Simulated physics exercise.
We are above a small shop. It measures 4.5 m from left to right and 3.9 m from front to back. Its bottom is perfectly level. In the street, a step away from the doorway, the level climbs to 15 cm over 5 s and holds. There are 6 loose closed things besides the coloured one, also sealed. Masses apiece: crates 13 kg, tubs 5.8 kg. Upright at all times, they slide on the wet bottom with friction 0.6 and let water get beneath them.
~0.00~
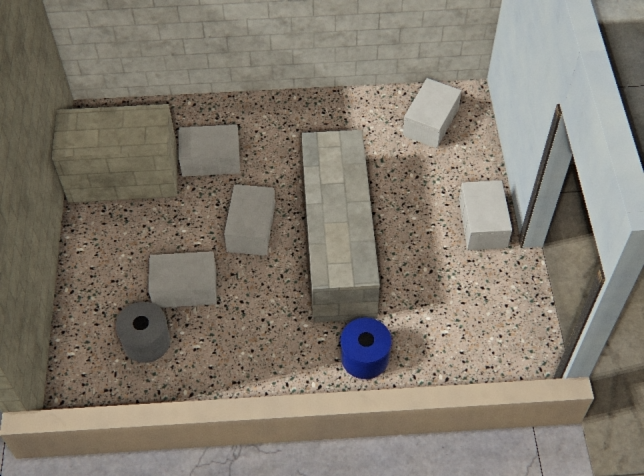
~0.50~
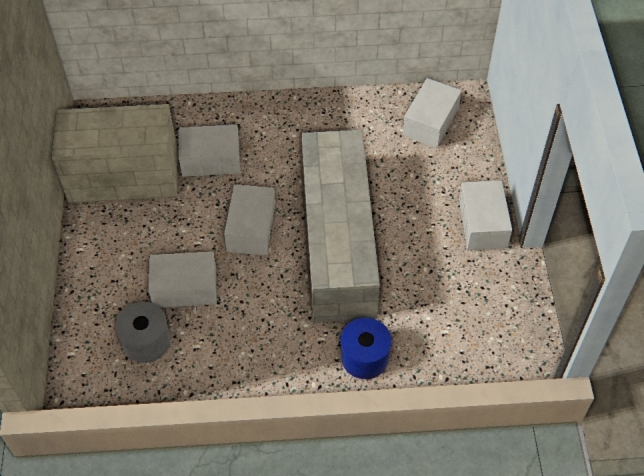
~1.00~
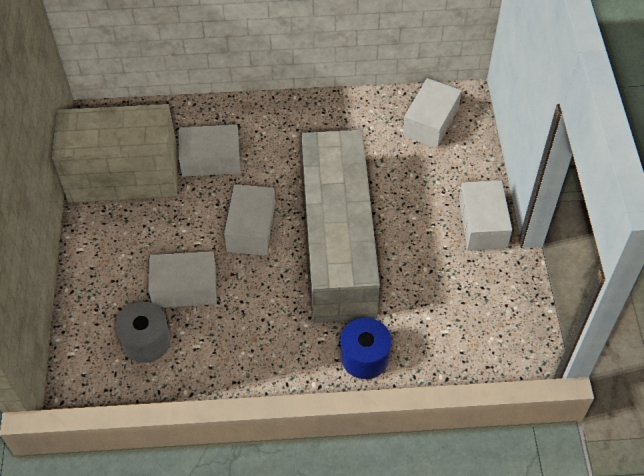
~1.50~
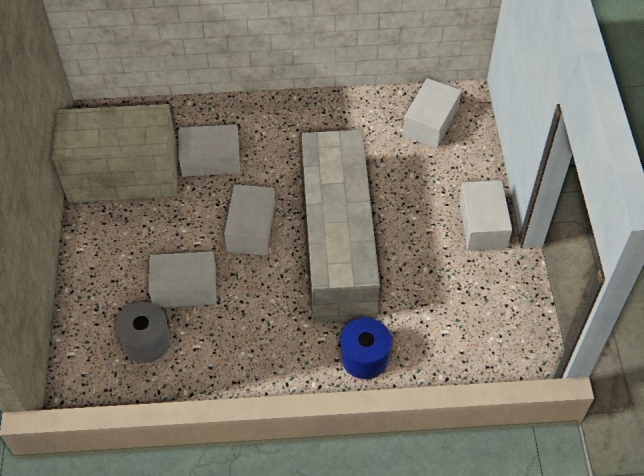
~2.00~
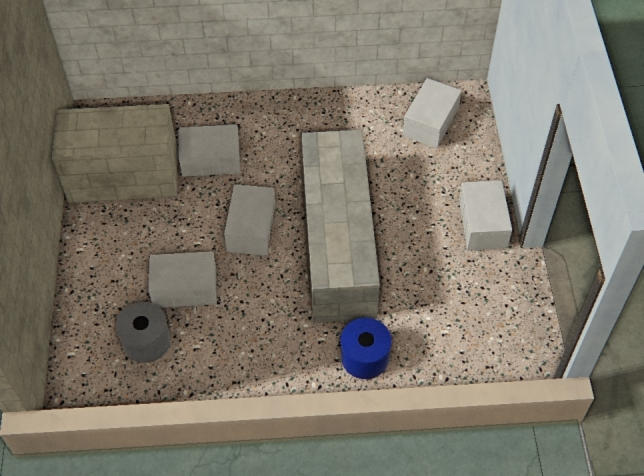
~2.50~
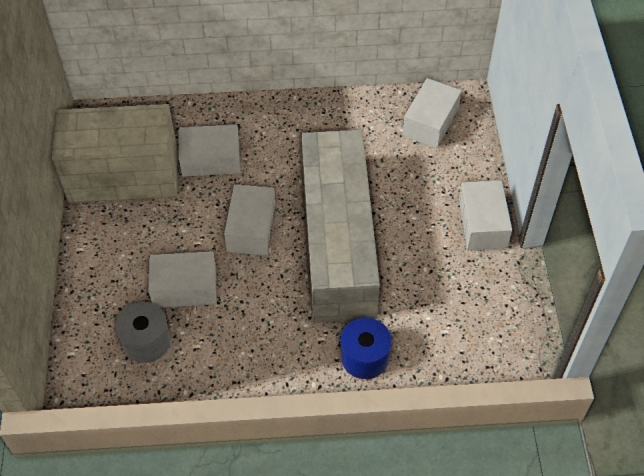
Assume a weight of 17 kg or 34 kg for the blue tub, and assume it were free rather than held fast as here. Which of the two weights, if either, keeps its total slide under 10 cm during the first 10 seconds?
Only the heavier one does it.
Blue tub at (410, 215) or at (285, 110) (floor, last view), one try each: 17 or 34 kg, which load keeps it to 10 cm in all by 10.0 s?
First try, the lighter option suffices; second try, the lighter option suffices.
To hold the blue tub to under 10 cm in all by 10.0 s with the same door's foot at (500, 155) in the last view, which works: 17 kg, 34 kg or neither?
Result: Lighter option suffices.
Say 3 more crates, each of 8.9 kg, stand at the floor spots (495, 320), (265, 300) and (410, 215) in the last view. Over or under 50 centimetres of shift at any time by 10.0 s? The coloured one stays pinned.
One by one: Too far, not far enough and too far.
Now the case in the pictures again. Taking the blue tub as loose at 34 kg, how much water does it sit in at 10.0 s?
8 cm, roughly.
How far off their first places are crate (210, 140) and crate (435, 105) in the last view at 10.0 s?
Respectively 0 and 10 cm.
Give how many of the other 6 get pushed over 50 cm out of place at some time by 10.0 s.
The tally stands at 1.
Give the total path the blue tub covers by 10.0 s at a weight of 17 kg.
Path length near 60 cm.
After 3.5 s the blue tub would be 0 cm from its start with 17 kg and 0 cm from its start with 34 kg; 0 cm of water round it then.
After 4.5 s the blue tub would be 0 cm from its start with 17 kg and 0 cm from its start with 34 kg; 2 cm of water round it then.
After 7.0 s the blue tub would be 18 cm from its start with 17 kg and 0 cm from its start with 34 kg; 8 cm of water round it then.
After 10.0 s the blue tub would be 60 cm from its start with 17 kg and 0 cm from its start with 34 kg; 8 cm of water round it then.
